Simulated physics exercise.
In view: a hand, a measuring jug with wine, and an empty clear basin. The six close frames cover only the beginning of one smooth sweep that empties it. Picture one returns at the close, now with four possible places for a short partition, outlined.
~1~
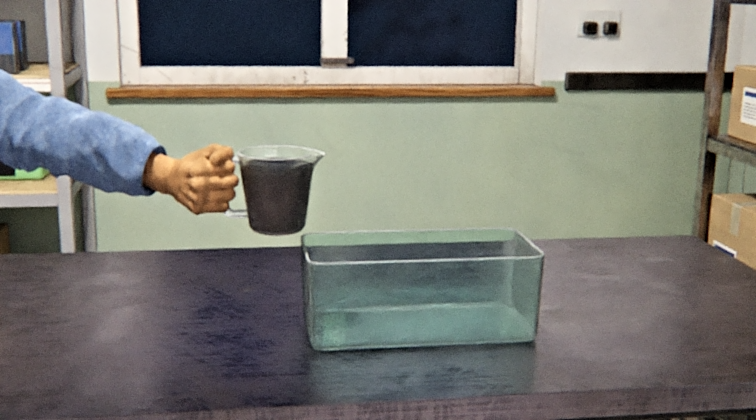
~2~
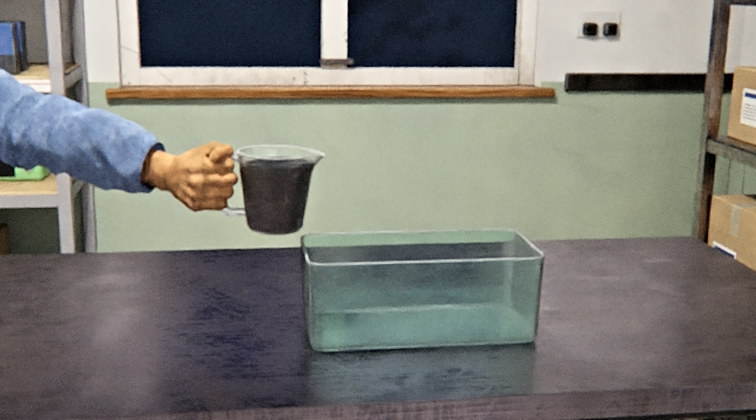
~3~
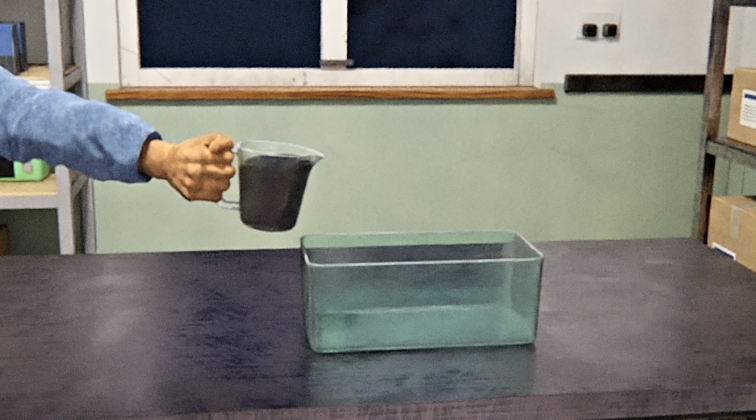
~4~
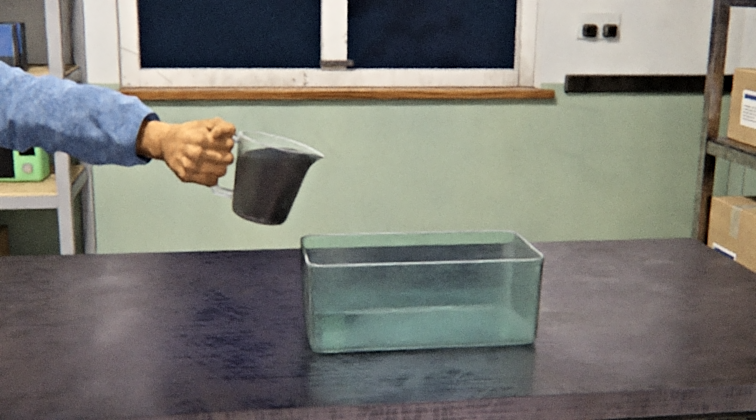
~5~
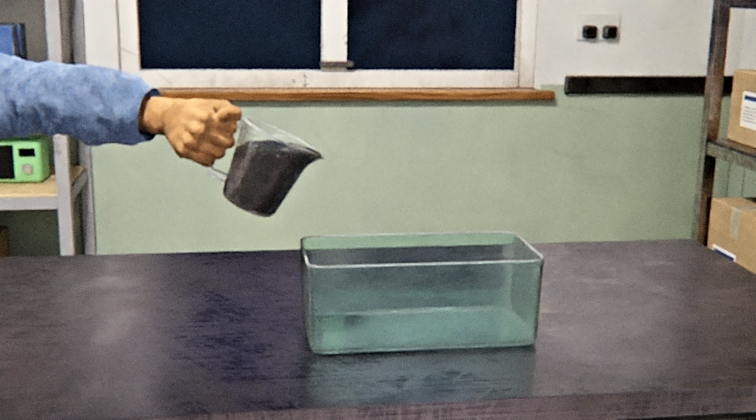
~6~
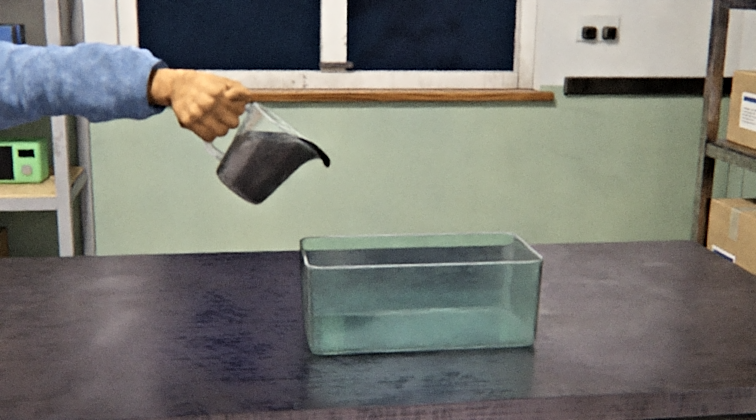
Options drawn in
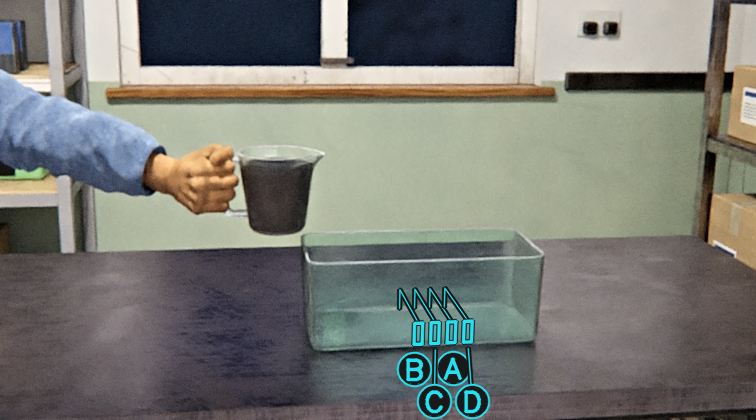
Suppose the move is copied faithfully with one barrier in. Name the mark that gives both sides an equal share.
Slot B.
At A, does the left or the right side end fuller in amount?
More ends on the left.
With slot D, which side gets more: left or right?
The left one.
On the marked copy, A at (451, 348); B at (418, 350); C at (435, 349); D at (468, 348).
Choosing A, about 82 % ends left of the wall and 13 % right of it; 5 % is lost outside.
Choosing B, about 55 % ends left of the wall and 43 % right of it.
Choosing C, about 80 % ends left of the wall and 13 % right of it; 6 % is lost outside.
Choosing D, about 79 % ends left of the wall and 16 % right of it; 5 % is lost outside.
